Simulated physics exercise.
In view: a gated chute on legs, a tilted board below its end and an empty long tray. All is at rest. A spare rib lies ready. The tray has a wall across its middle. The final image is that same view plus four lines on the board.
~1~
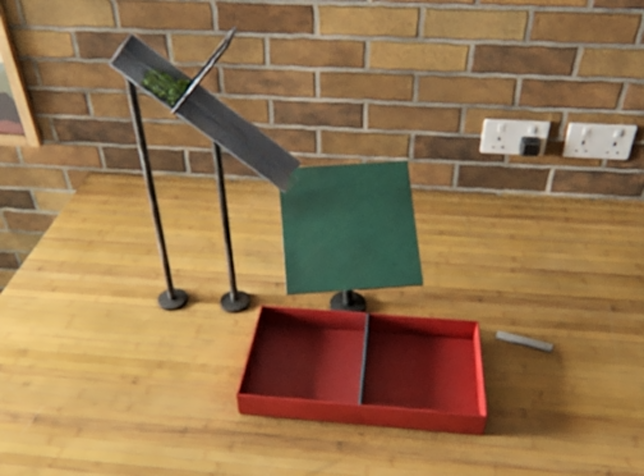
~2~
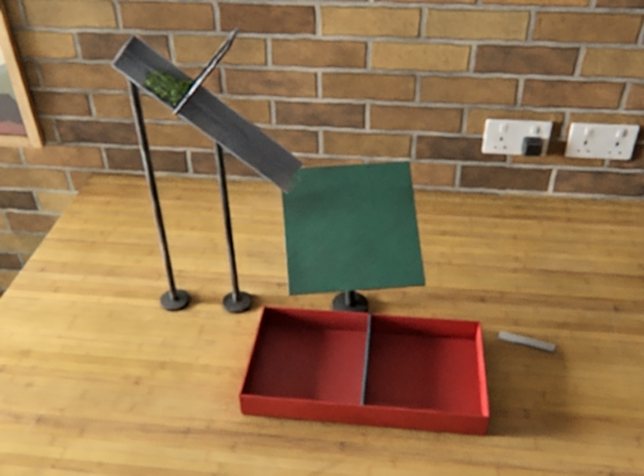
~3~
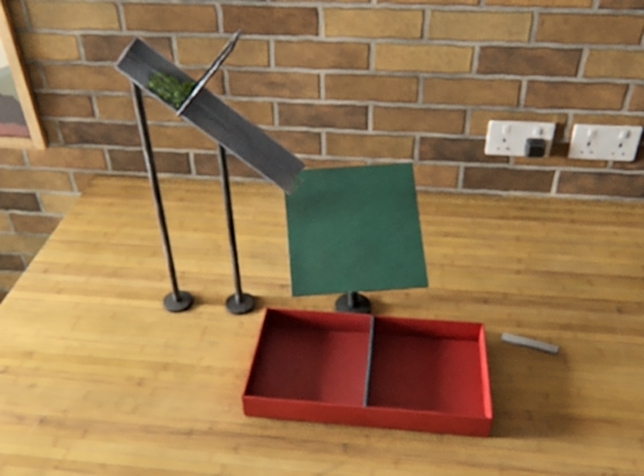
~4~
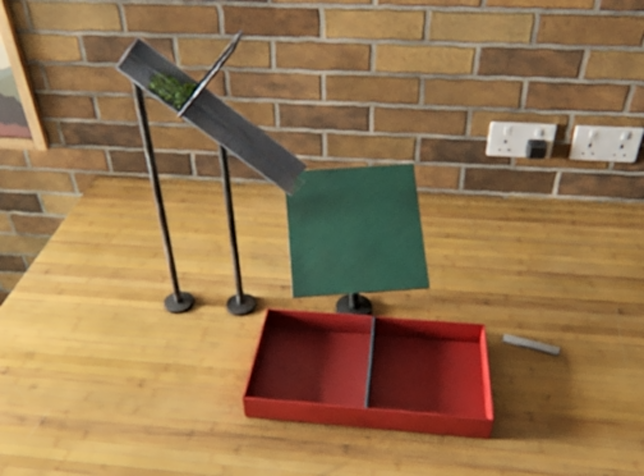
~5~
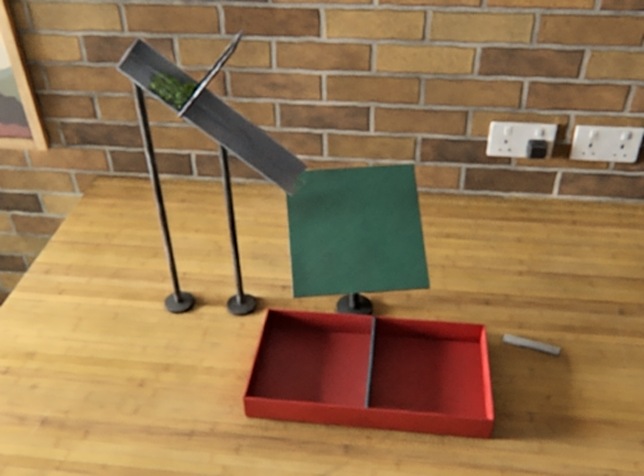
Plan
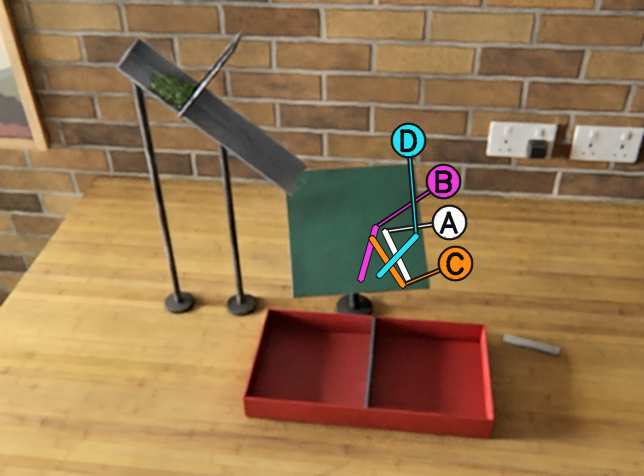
On a light wooden tabletop against a brick wall with white sockets at the right, the view looks slightly down from the front. A dark grey chute on thin black legs slopes down to the right, holding small green pieces behind a gate, above a tilted green board, an open red tray with a dividing wall, and a small grey strip. Nothing on the table moves; only the camera shifts very slightly.
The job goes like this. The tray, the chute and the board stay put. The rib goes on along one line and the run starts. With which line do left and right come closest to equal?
The best line is D.
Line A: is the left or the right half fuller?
More lands on the right.
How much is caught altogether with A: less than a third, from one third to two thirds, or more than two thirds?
Line A gives more than two thirds.
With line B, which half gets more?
More lands on the left.
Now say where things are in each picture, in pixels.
The first frame shows load behind the gate (169, 87), dried peas; lip of the chute (287, 184), sloping fairly steeply.
The second frame shows middle of the board (351, 226), tilted fairly steeply; middle of its low edge (358, 290); of its high edge (345, 165).
The third frame shows front corners of the tray (242, 397) and (492, 418); front end of its middle wall (365, 407); gate still shut (199, 85).
The fourth frame shows middle of the load (176, 91); lip (293, 187).
The fifth frame shows middle of the load (176, 91); lip (294, 187).
On the marked copy, line A from (384, 231) to (409, 281); line B from (375, 227) to (360, 279); line C from (372, 238) to (402, 285); line D from (416, 236) to (379, 275).
For line A, of what is caught, about a tenth in the left half, almost all in the right.
For line B, of what is caught, the larger part in the left half, about a tenth in the right.
For line C, of what is caught, about a tenth in the left half, the larger part in the right.
For line D, of what is caught, roughly two thirds in the left half, roughly a third in the right.
